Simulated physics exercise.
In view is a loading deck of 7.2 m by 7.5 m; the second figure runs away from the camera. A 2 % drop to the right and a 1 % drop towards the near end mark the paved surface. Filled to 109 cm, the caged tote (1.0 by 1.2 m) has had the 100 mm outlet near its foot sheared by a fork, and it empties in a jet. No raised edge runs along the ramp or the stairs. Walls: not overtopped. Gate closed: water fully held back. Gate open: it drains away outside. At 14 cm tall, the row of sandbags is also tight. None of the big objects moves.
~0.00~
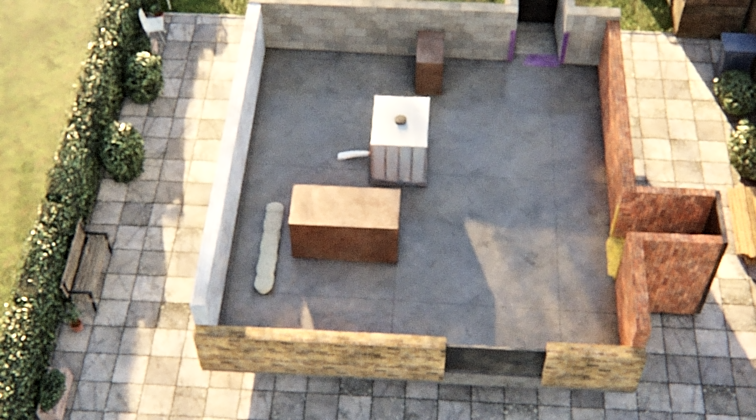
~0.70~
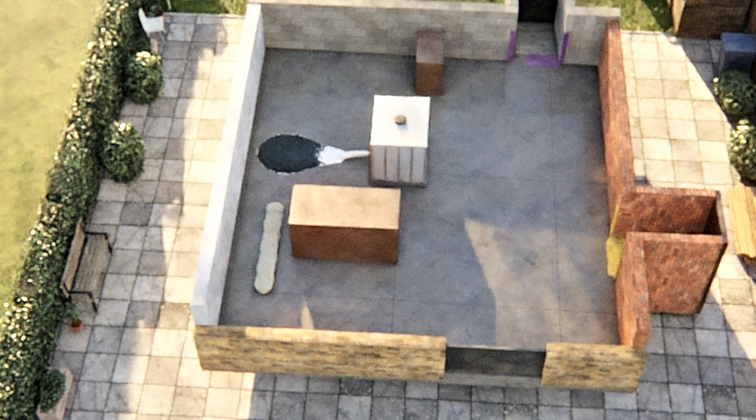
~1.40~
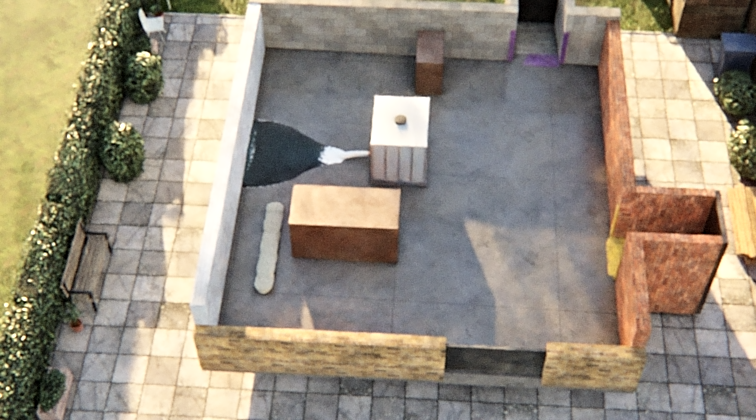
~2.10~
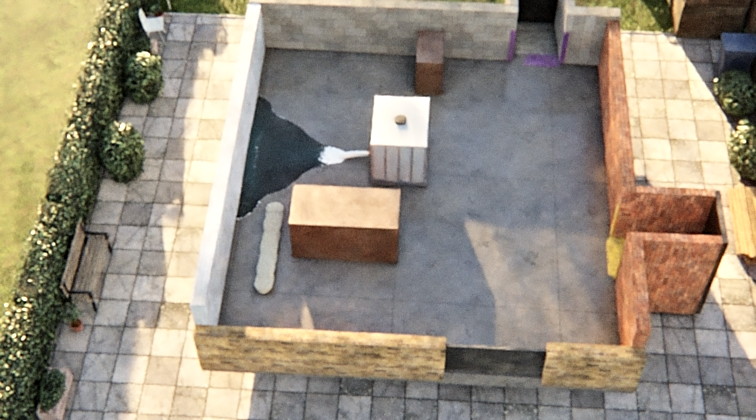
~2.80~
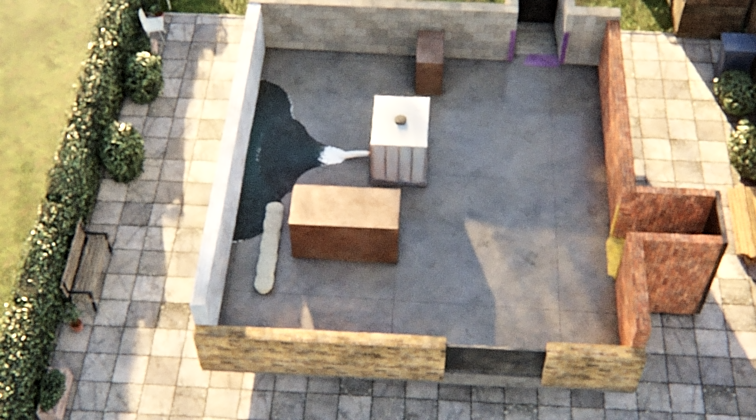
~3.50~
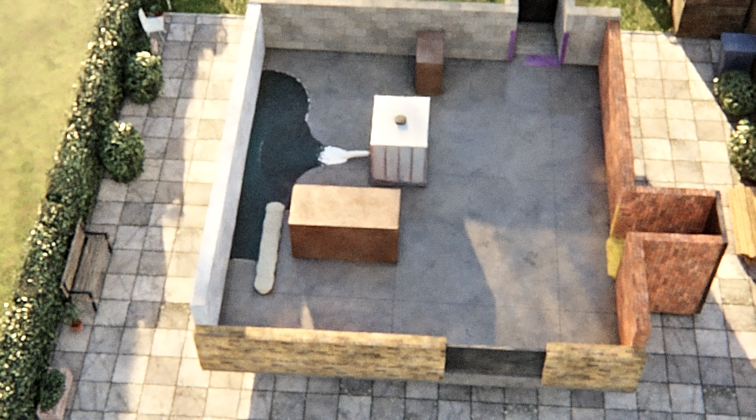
On a walled grey deck, water jets left from a white tote and spreads along the wall.
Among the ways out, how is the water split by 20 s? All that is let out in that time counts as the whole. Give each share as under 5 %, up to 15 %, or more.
The gateway carries off not even 5 %. The stairwell (marked yellow) carries off under 5 %. The down ramp (marked purple) carries off less than 5 %.
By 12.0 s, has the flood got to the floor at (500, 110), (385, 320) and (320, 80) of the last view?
First untouched, then waterlogged, then waterlogged.
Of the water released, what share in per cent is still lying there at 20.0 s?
100 %.
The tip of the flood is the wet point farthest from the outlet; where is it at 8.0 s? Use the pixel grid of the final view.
The front reaches farthest at about (215, 346).
After 5.0 s water covers 15 % of the floor and is deepest (7 cm) near (257, 151); gone so far, the gateway 0 %, the stairwell (marked yellow) 0 %, the down ramp (marked purple) 0 %.
After 8.0 s water covers 25 % of the floor and is deepest (7 cm) near (257, 151); gone so far, the gateway 0 %, the stairwell (marked yellow) 0 %, the down ramp (marked purple) 0 %.
After 12.0 s water covers 45 % of the floor and is deepest (6 cm) near (257, 151); gone so far, the gateway 0 %, the stairwell (marked yellow) 0 %, the down ramp (marked purple) 0 %.
After 16.0 s water covers 60 % of the floor and is deepest (5 cm) near (257, 151); gone so far, the gateway 0 %, the stairwell (marked yellow) 0 %, the down ramp (marked purple) 0 %.
After 20.0 s water covers 75 % of the floor and is deepest (6 cm) near (616, 371); gone so far, the gateway 0 %, the stairwell (marked yellow) 0 %, the down ramp (marked purple) 0 %.
